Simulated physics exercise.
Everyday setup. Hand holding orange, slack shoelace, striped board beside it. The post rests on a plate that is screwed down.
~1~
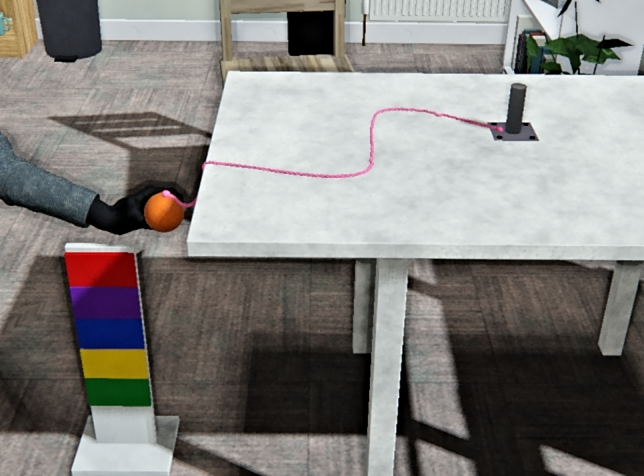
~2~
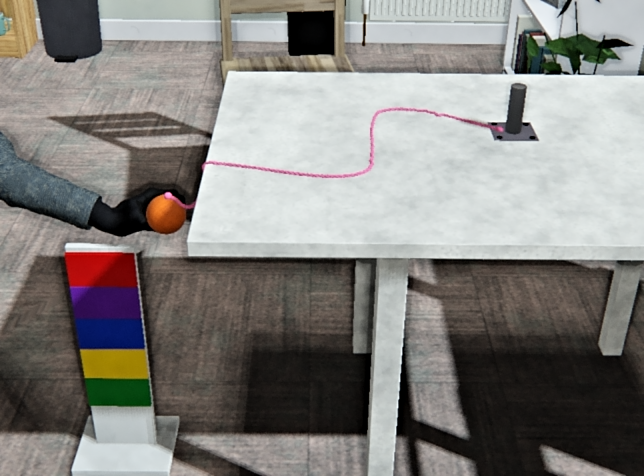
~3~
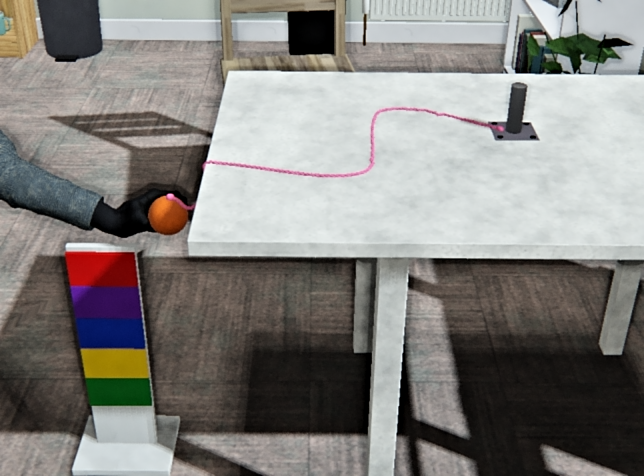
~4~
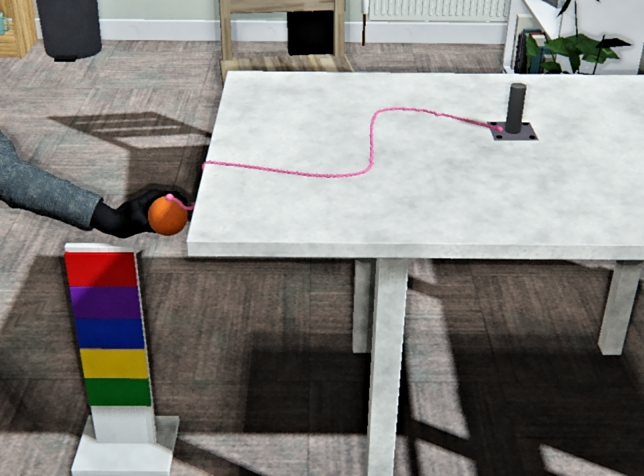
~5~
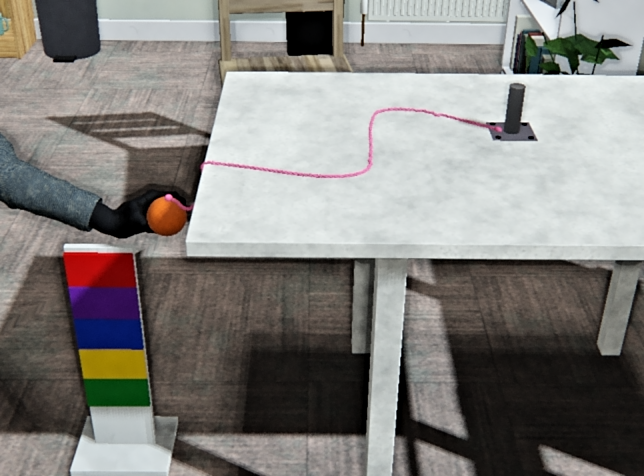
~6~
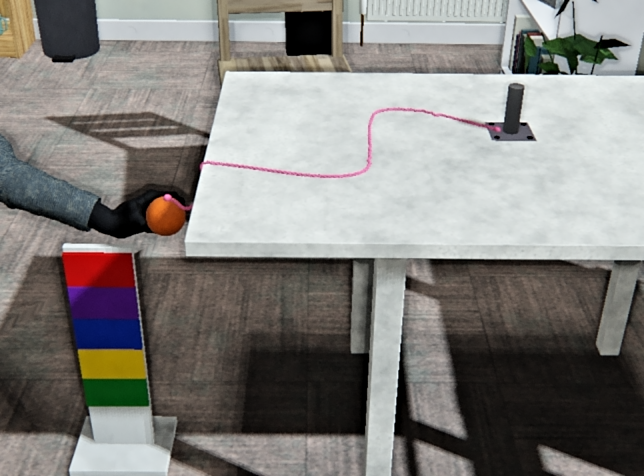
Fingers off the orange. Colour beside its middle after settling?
Yellow.
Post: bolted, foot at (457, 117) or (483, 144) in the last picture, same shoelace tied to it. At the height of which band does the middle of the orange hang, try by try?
For the first spot, green; for the second, green.
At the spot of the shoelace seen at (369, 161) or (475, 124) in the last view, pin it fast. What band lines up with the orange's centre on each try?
Taking the two tries in turn, you'd get red and then yellow.
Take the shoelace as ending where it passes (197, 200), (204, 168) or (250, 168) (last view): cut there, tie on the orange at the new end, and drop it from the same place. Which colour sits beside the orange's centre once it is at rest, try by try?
First try: Blue; second try: Purple; third try: Red.
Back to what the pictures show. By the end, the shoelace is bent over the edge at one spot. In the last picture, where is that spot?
Near (358, 174).
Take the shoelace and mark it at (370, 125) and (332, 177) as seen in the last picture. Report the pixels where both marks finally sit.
At (322, 131), then (211, 157).
Soon after, orange near (180, 349); level with blue.
Then, orange near (241, 320); level with yellow.
Further on, orange near (215, 331); level with yellow.
At rest, orange near (224, 333); level with yellow. The yellow one.
